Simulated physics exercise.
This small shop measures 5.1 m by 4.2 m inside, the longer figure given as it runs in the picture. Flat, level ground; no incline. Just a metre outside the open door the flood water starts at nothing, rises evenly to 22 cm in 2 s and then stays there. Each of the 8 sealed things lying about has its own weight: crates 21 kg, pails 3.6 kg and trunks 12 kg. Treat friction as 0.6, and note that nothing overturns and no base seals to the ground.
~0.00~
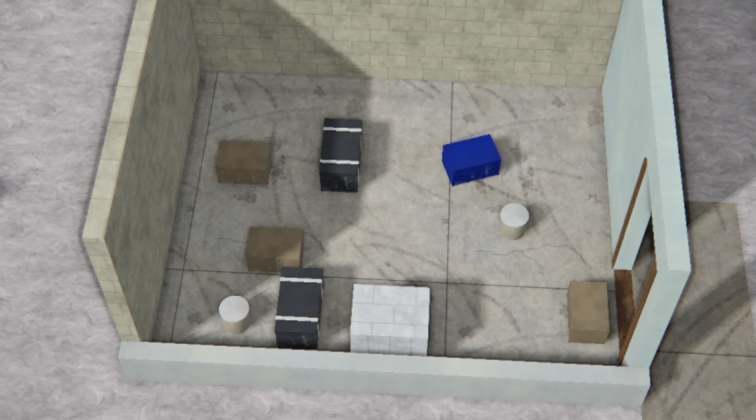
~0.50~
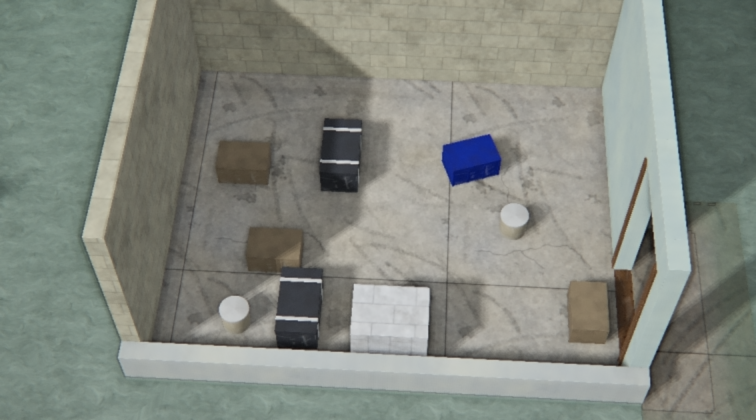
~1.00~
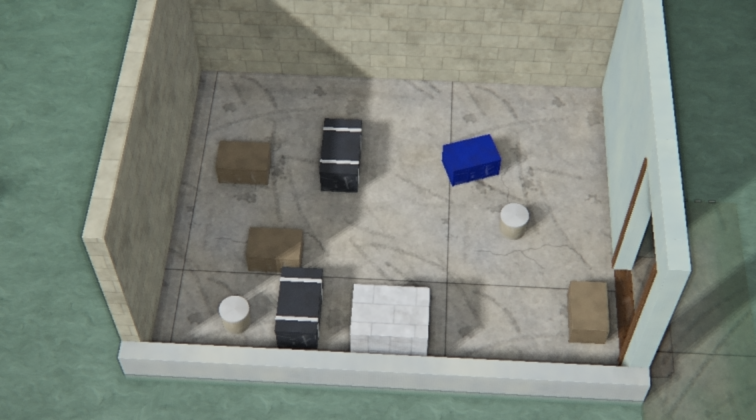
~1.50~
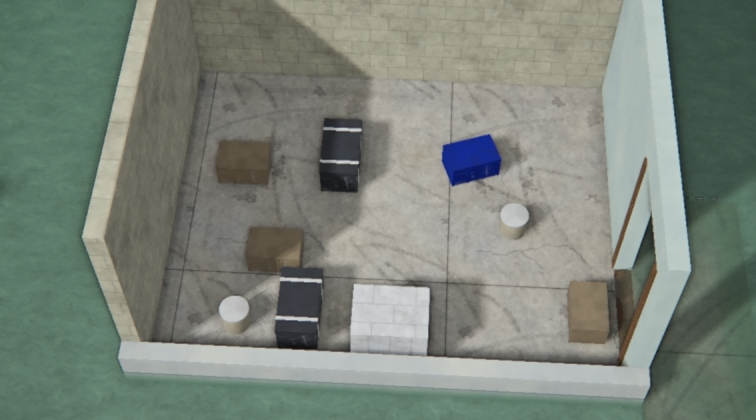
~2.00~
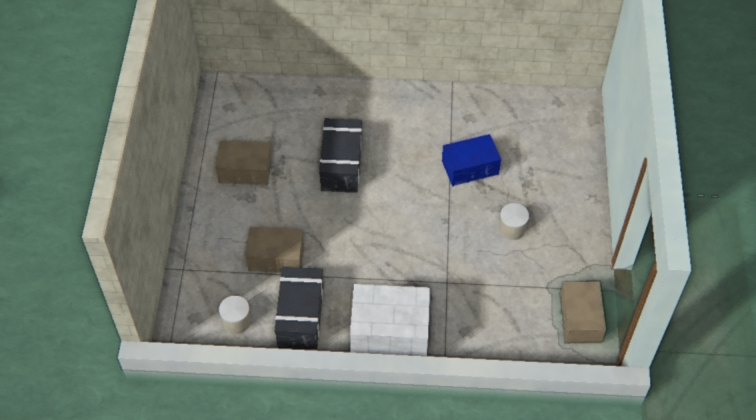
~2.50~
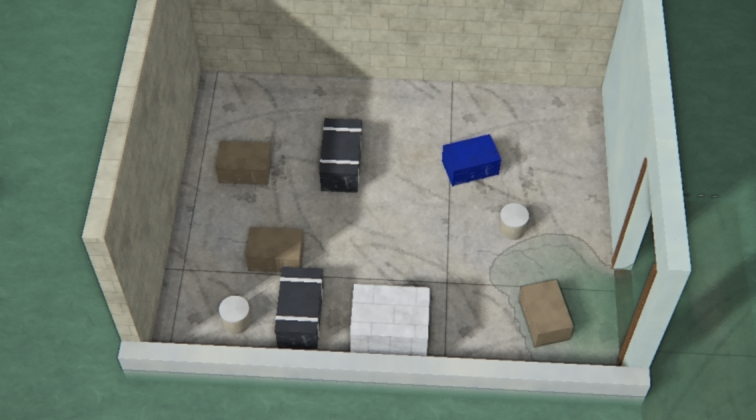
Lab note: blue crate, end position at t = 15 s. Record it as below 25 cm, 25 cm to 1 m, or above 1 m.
End position: Below 25 cm.
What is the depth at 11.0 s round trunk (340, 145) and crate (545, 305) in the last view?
10 and 11 cm.
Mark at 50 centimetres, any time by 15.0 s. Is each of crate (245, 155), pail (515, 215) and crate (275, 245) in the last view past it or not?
Below, above, above.
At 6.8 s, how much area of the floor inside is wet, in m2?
About 18 m2.
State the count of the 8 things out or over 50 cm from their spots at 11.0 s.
5.
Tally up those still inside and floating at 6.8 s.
Count: 1.
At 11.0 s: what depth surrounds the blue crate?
The depth there is around 5 cm.
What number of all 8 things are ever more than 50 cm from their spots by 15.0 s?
That comes to 6.
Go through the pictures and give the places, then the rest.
The blue crate at (472, 152), on the bottom; water covers 0.0 m2; 0 of 8 have shifted, in the first picture.
The blue crate at (472, 152), on the bottom; 0.0 m2 under water; 0 of 8 have shifted, in the second picture.
The blue crate at (472, 152), on the bottom; 0.0 m2 under water; 0 of 8 have shifted, in the third picture.
The blue crate at (472, 152) rests on the ground; 0.0 m2 under water; 0 of 8 have shifted, in the fourth picture.
The blue crate at (472, 152) rests on the ground; water covers 0.4 m2; 1 of 8 have shifted, in the fifth picture.
The blue crate at (472, 152), on the bottom; 1.6 m2 under water; 1 of 8 have shifted, in the sixth picture.
After 3.5 s the blue crate is near (472, 152), 0.0 m from its start, aground; 0 afloat.
After 6.8 s the blue crate is near (472, 152), 0.0 m from its start, aground; 1 afloat.
After 11.0 s the blue crate is near (472, 152), 0.0 m from its start, aground; 7 afloat.
After 15.0 s the blue crate is near (472, 152), 0.0 m from its start, aground; 7 afloat.
